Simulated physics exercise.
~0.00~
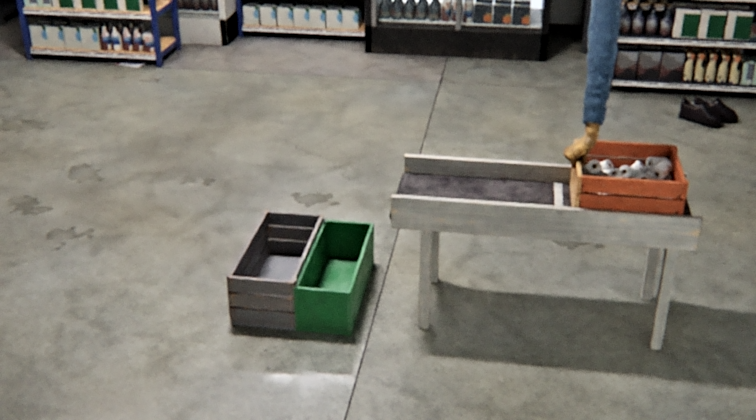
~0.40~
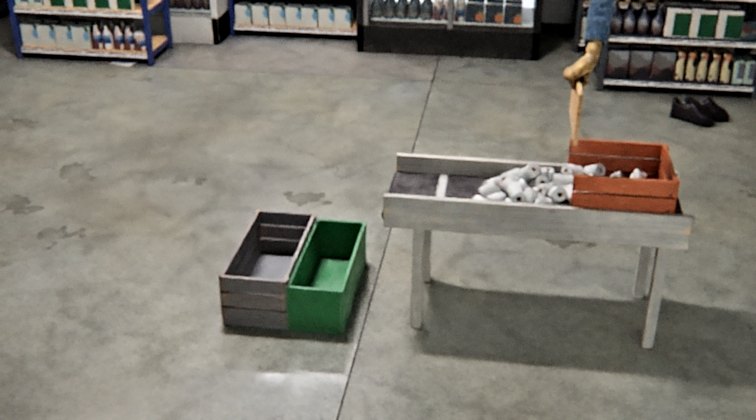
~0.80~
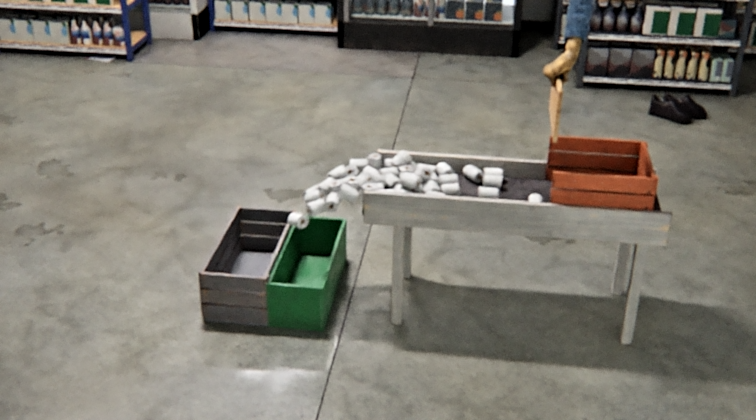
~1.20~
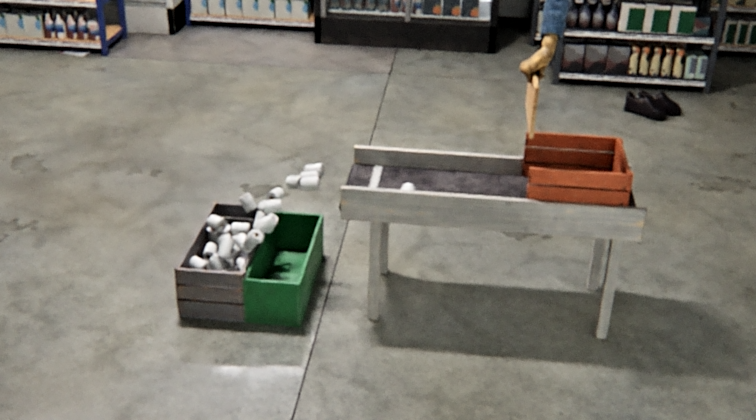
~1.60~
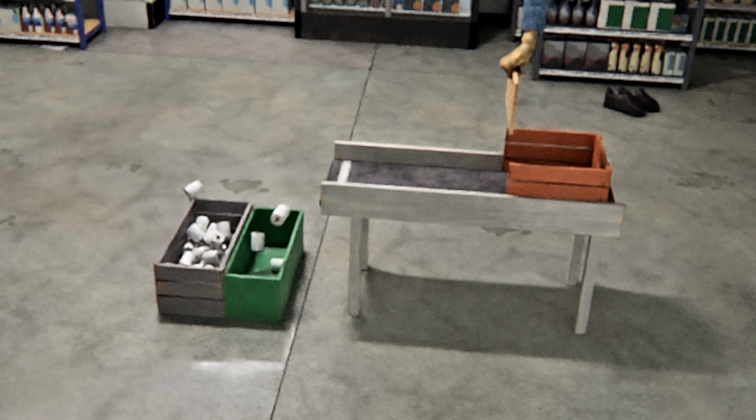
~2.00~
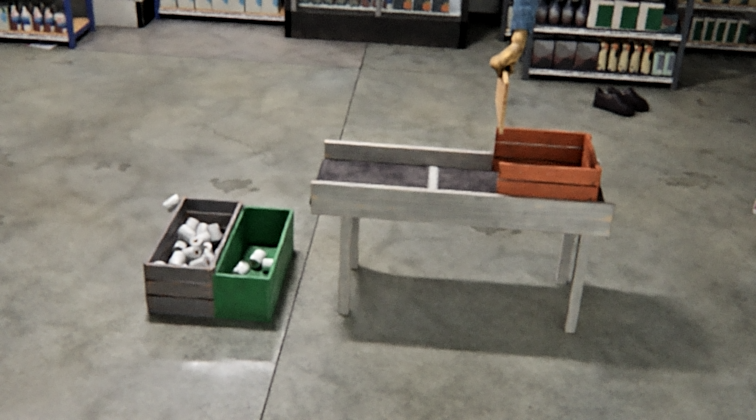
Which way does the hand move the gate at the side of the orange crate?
The hand moves the gate upward, clear of the belt.
We see a hand lift a gate beside an orange crate, and white rolls ride left along a belt and fly off its end. Most land in the grey tote, a few end in the green box, and one ends up on the floor beyond the tote.
